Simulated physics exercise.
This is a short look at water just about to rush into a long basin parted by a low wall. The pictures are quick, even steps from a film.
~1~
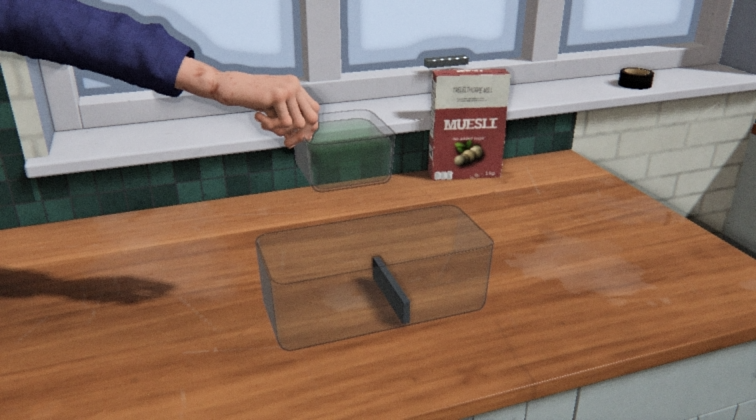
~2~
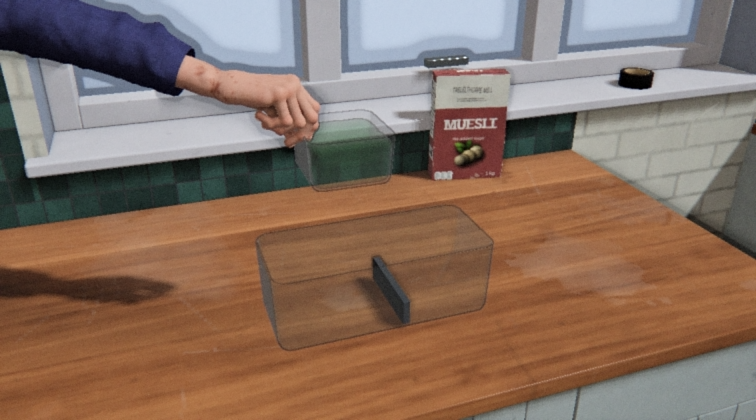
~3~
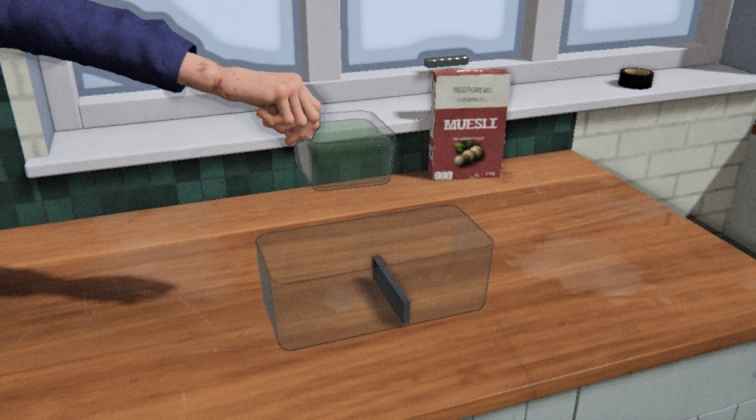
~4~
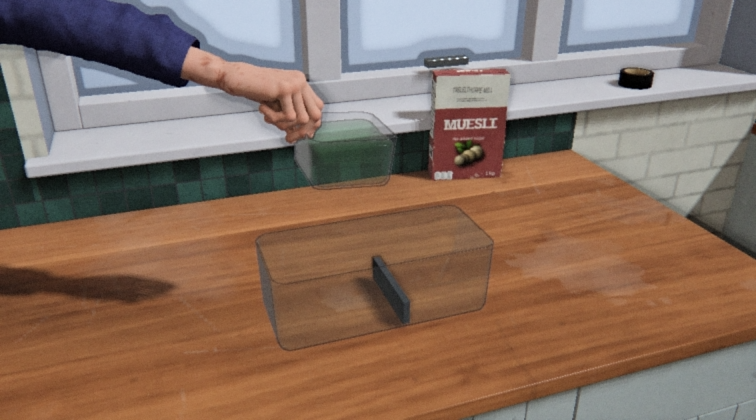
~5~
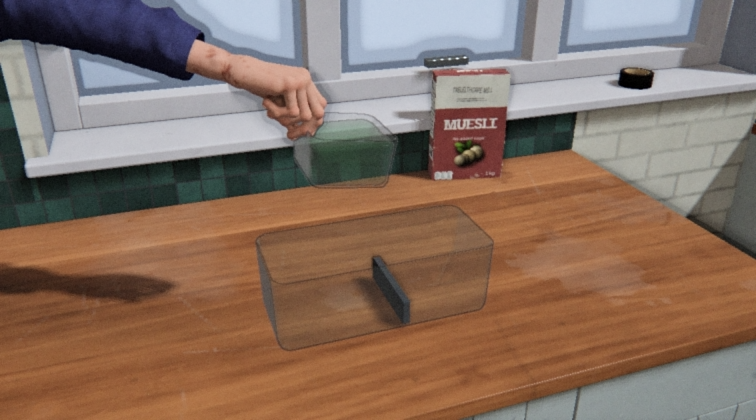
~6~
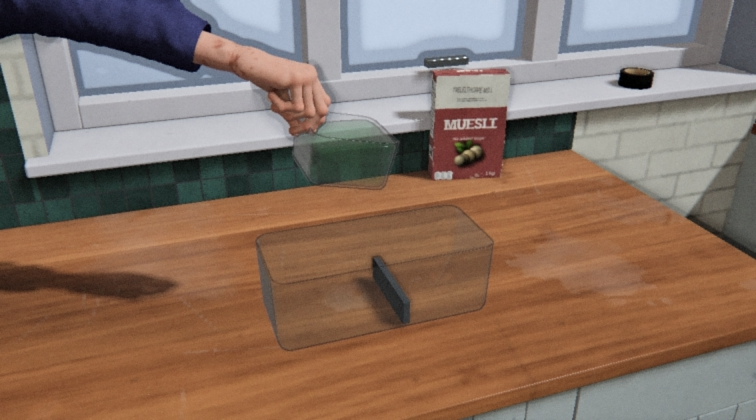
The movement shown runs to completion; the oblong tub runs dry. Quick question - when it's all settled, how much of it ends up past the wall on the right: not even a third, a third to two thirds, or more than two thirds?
I'd say more than two thirds.
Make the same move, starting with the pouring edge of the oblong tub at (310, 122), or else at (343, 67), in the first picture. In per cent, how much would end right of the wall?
About 5 per cent, then about 70 per cent.
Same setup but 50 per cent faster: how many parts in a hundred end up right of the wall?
Roughly 80 in a hundred.
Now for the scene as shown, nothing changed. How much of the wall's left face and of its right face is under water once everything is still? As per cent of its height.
Near 10 in a hundred to the left, 80 to the right.
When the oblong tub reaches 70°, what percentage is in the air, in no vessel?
It works out to about 35 percent.
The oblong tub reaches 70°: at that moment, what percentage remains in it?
Roughly 50 percent remains at that point.
A moment on, the oblong tub is tipped part way and 50 per cent is still to pour, 0 is left of the wall and 13 right of it.
Next, the oblong tub is tipped right over and 9 per cent is still to pour, 3 is left of the wall and 78 right of it.
Then the oblong tub is tipped right over and 0 per cent is still to pour, 11 is left of the wall and 86 right of it.
Later the oblong tub is tipped right over and 0 per cent is still to pour, 12 is left of the wall and 87 right of it.
In the end 12 per cent lies left of the wall, 87 right of it and 1 outside.
